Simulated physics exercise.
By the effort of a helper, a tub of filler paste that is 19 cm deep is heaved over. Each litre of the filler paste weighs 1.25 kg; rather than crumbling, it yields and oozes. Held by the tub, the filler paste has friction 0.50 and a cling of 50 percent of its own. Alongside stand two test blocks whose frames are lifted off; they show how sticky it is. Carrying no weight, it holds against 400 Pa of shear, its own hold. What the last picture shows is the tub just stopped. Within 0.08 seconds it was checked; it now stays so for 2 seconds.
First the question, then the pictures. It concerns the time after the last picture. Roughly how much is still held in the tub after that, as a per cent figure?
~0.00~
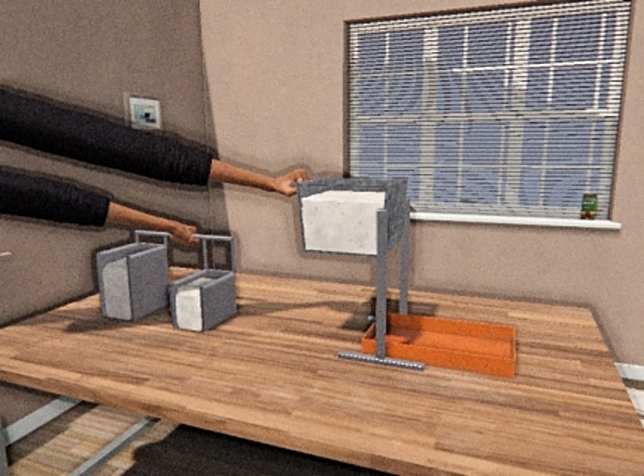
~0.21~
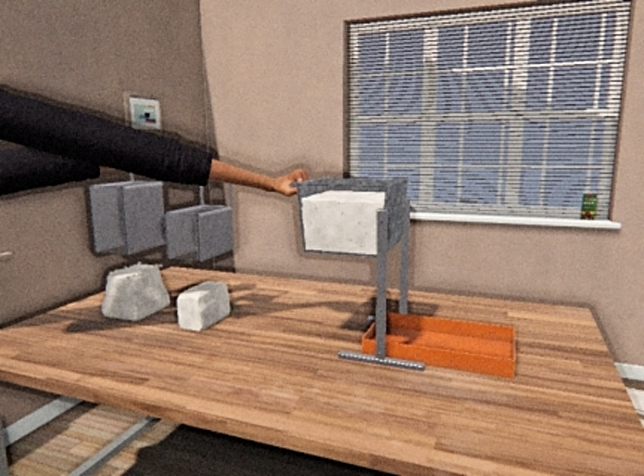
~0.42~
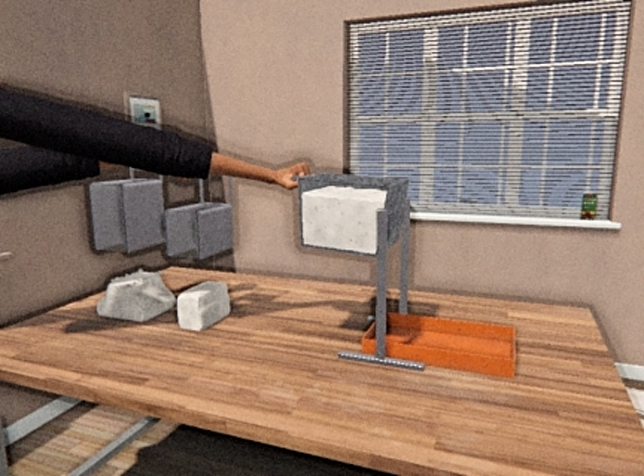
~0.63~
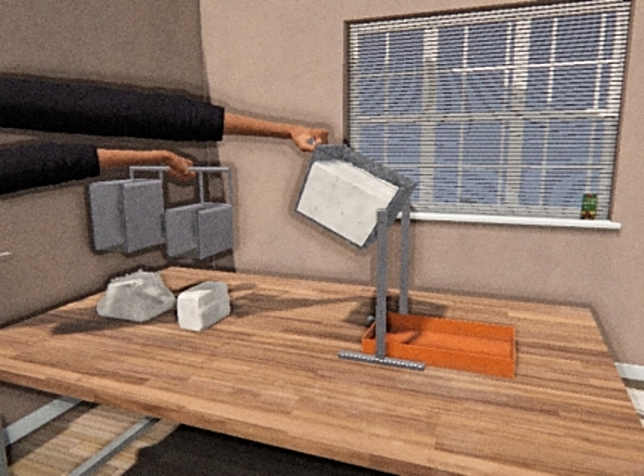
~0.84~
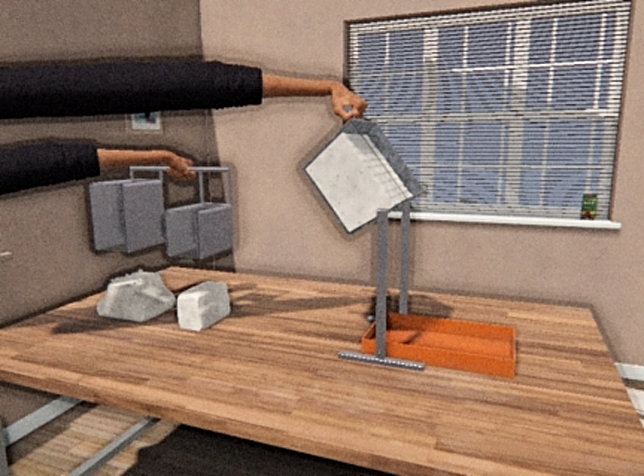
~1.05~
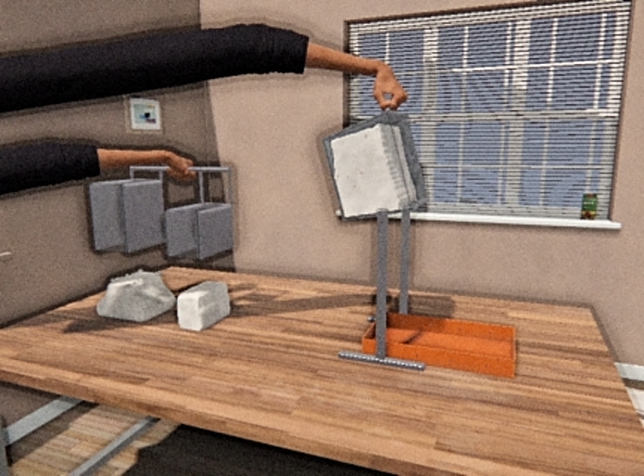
The amount still held in the tub is about 67 per cent.
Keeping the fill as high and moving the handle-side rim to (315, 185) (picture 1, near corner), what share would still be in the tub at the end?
I'd guess around 100 per cent remains.
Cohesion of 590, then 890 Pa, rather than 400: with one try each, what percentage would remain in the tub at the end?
First 100 %, second 100 %.
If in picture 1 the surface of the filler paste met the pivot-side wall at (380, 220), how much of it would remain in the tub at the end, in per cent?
100 %.
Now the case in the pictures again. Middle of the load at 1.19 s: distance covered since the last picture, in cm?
Around 3 cm.
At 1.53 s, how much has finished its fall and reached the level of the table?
About 0 %.
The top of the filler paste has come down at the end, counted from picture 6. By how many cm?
About 10 cm.
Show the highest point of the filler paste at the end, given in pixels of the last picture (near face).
Around (373, 166).
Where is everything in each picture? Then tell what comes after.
In the first picture, handle-side rim at (299, 184), tilt 0 degrees; highest point of the filler paste at (308, 199); test blocks 19 cm, 12 cm high (left to right).
In the second picture, handle-side rim at (299, 184), tilt 0 degrees; highest point of the filler paste at (308, 199); test blocks 16 cm, 12 cm high (left to right).
In the third picture, handle-side rim at (301, 178), tilt 4 degrees; highest point of the filler paste at (308, 194); test blocks 13 cm, 12 cm high (left to right).
In the fourth picture, handle-side rim at (318, 147), tilt 26 degrees; highest point of the filler paste at (314, 164); test blocks 13 cm, 12 cm high (left to right).
In the fifth picture, handle-side rim at (353, 121), tilt 53 degrees; highest point of the filler paste at (340, 136); test blocks 13 cm, 12 cm high (left to right).
In the sixth picture, handle-side rim at (389, 114), tilt 74 degrees; highest point of the filler paste at (374, 126); test blocks 13 cm, 12 cm high (left to right).
By 1.19 s, the tub is at 75 degrees and holds 99 %.
By 1.36 s, the tub is at 75 degrees and holds 83 %.
By 1.53 s, the tub is at 75 degrees and holds 70 %.
By 1.70 s, the tub is at 75 degrees and holds 67 %.
By 3.05 s, at the end, the tub is at 75 degrees and holds 67 %.
